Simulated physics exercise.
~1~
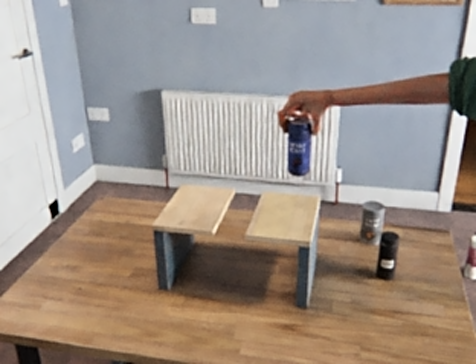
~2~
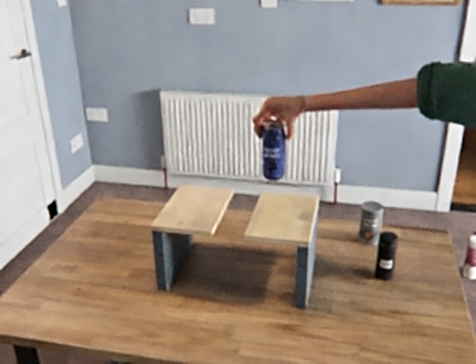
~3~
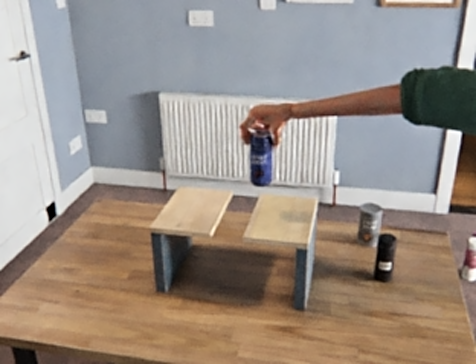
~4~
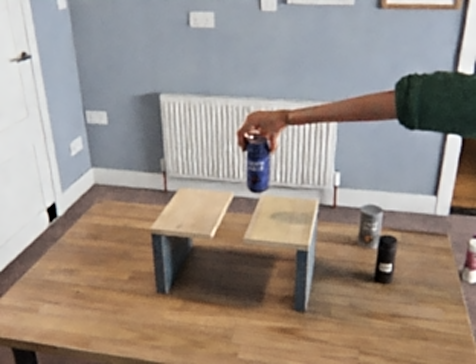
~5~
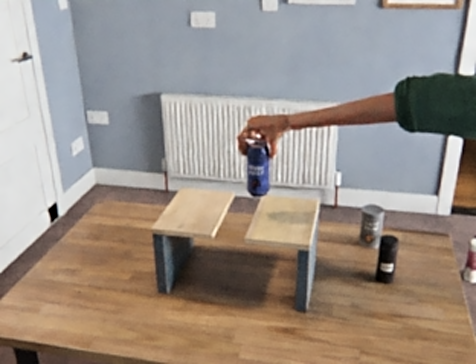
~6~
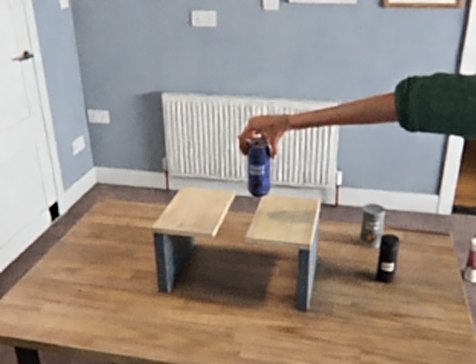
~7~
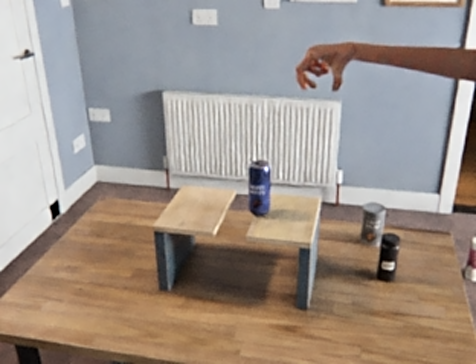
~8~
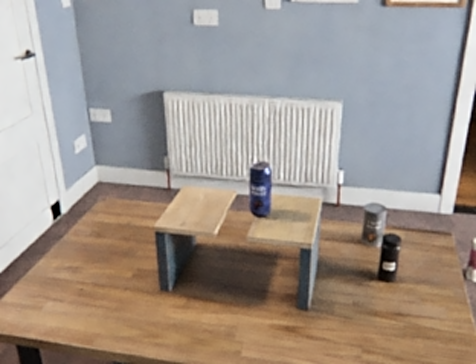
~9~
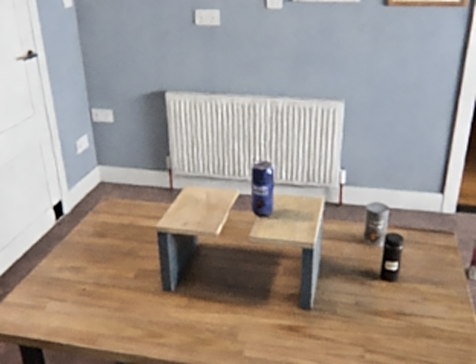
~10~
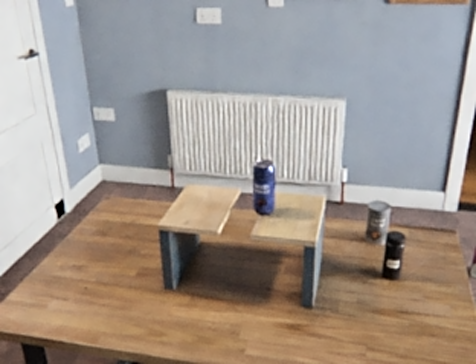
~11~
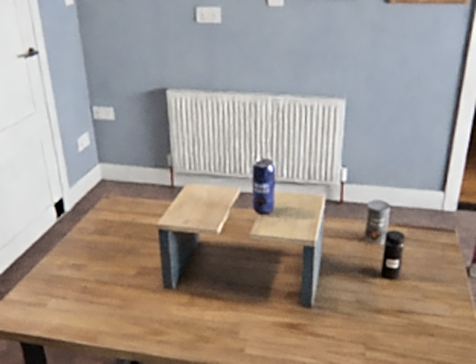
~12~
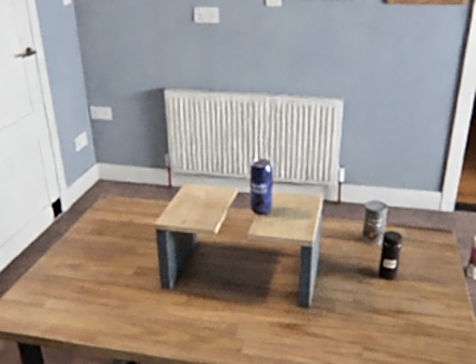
A blue can is lowered by a hand, released over the slot, and rests upright there.
